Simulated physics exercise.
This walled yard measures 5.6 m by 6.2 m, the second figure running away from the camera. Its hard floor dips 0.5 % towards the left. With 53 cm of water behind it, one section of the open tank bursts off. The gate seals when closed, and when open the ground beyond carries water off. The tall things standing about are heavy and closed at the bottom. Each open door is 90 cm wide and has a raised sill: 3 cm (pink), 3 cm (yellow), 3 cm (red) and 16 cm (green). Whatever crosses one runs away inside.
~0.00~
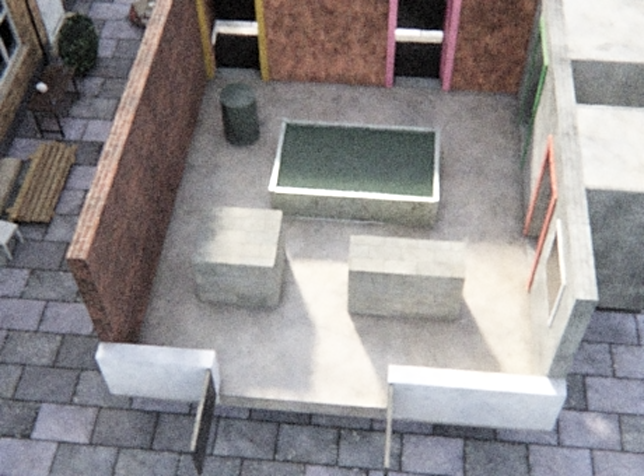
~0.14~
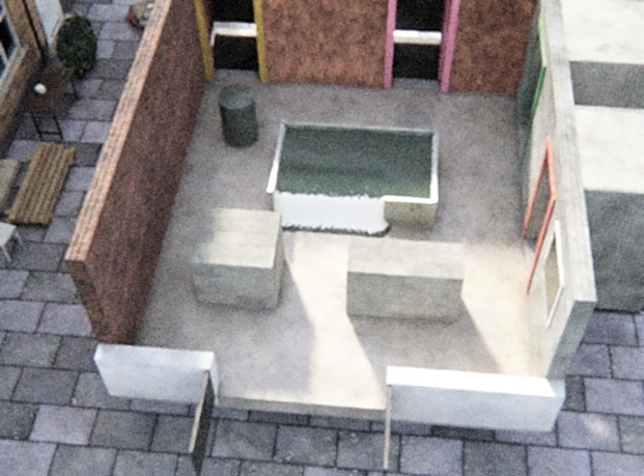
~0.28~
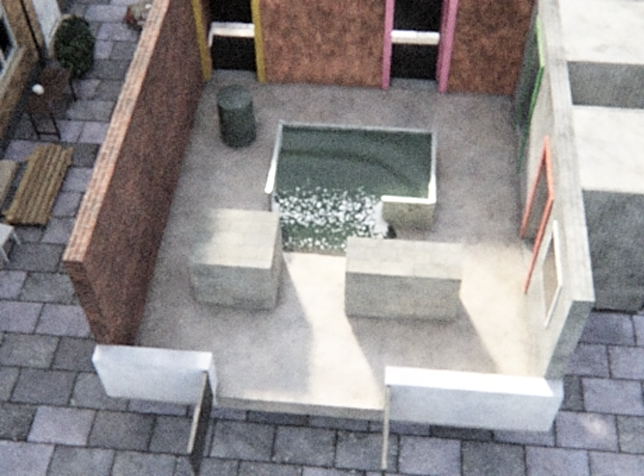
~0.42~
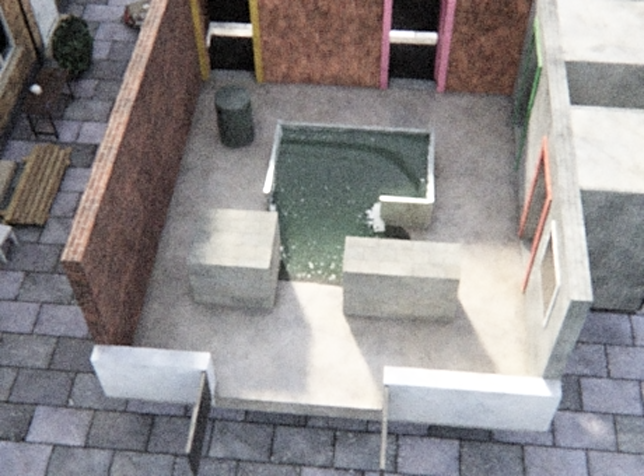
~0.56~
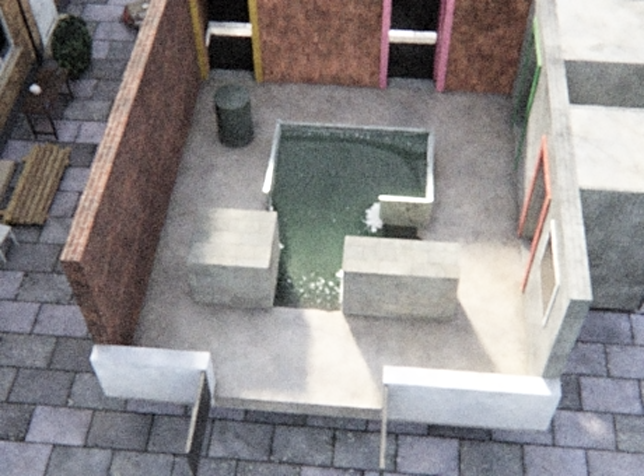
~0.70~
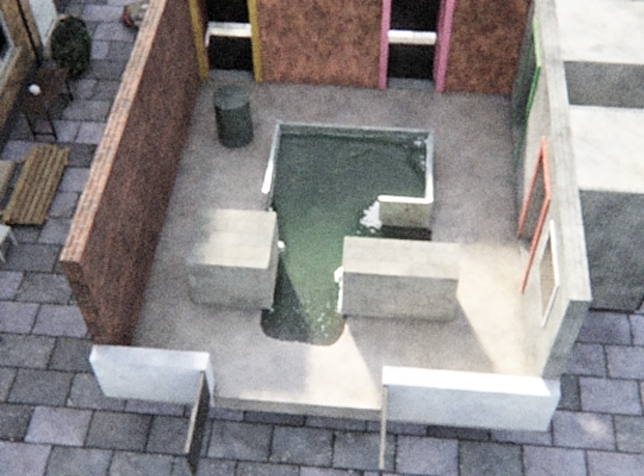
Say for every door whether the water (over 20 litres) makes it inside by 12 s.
Door by door: At the pink door it keeps below the limit; at the yellow door it goes over the limit; at the red door it goes over the limit; at the green door it does not reach the limit.
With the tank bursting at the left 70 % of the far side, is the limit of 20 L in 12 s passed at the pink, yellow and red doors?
Against that limit: Pink above, yellow over, red below.
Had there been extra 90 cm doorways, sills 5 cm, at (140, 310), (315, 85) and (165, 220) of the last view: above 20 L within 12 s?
In turn: Under, under, past it.
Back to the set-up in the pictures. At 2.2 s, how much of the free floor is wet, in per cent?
Near 40 per cent is wet.
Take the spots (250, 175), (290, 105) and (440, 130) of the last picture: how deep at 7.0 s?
In that order: 2, 3 and 1 cm.
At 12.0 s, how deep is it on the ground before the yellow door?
Some 3.5 cm.
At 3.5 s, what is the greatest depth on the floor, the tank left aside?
About 16 cm.
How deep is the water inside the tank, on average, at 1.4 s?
About 29 cm.
After 1.4 s water covers 25 % of the floor and is deepest (36 cm) near (274, 249); pink door not reached, yellow door not reached, red door not reached, green door not reached.
After 2.2 s water covers 40 % of the floor and is deepest (25 cm) near (274, 249); pink door not reached, yellow door not reached, red door 3 cm at the sill, 12 L in, green door not reached.
After 3.5 s water covers 55 % of the floor and is deepest (16 cm) near (274, 249); pink door not reached, yellow door 5 cm at the sill, 0 L in, red door 4 cm at the sill, 45 L in, green door 1 cm at the sill, 0 L in.
After 7.0 s water covers 85 % of the floor and is deepest (7 cm) near (262, 248); pink door 1 cm at the sill, 0 L in, yellow door 5 cm at the sill, 43 L in, red door 4 cm at the sill, 74 L in, green door 1 cm at the sill, 0 L in.
After 12.0 s water covers 95 % of the floor and is deepest (5 cm) near (125, 374); pink door 2 cm at the sill, 0 L in, yellow door 4 cm at the sill, 51 L in, red door 2 cm at the sill, 77 L in, green door 1 cm at the sill, 0 L in.
